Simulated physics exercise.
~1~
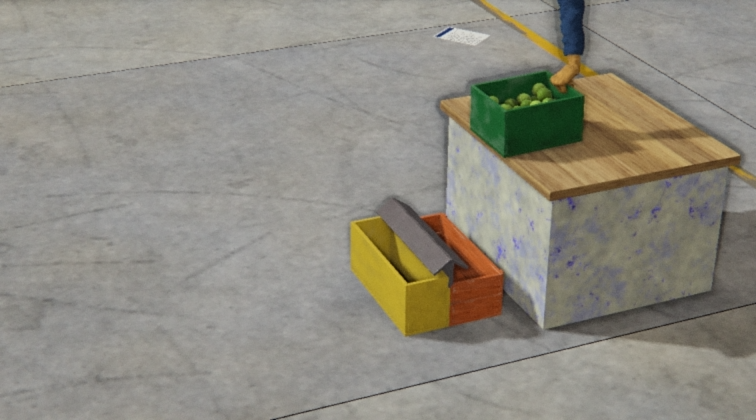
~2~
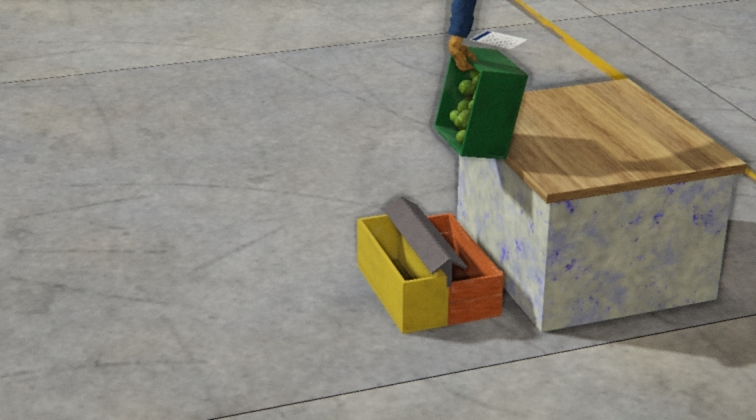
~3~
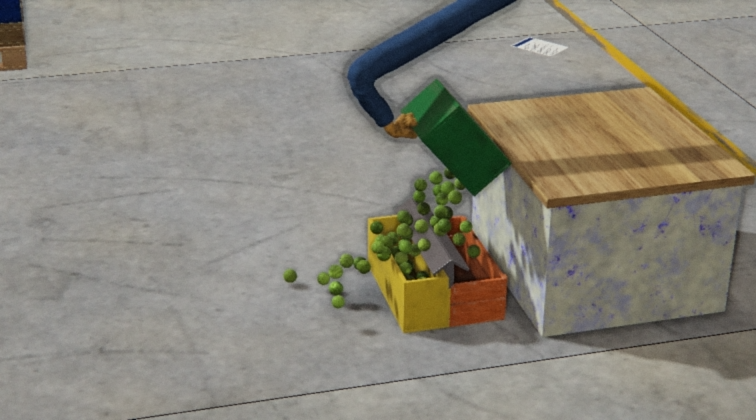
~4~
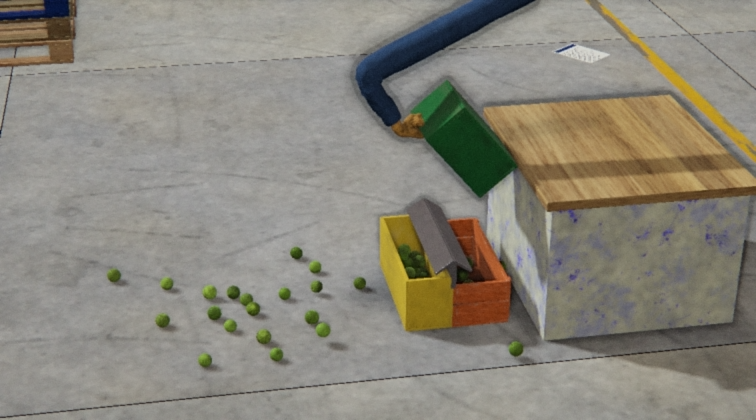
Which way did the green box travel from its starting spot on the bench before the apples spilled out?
It moved to the left, toward the side of the bench where the yellow and orange boxes sat.
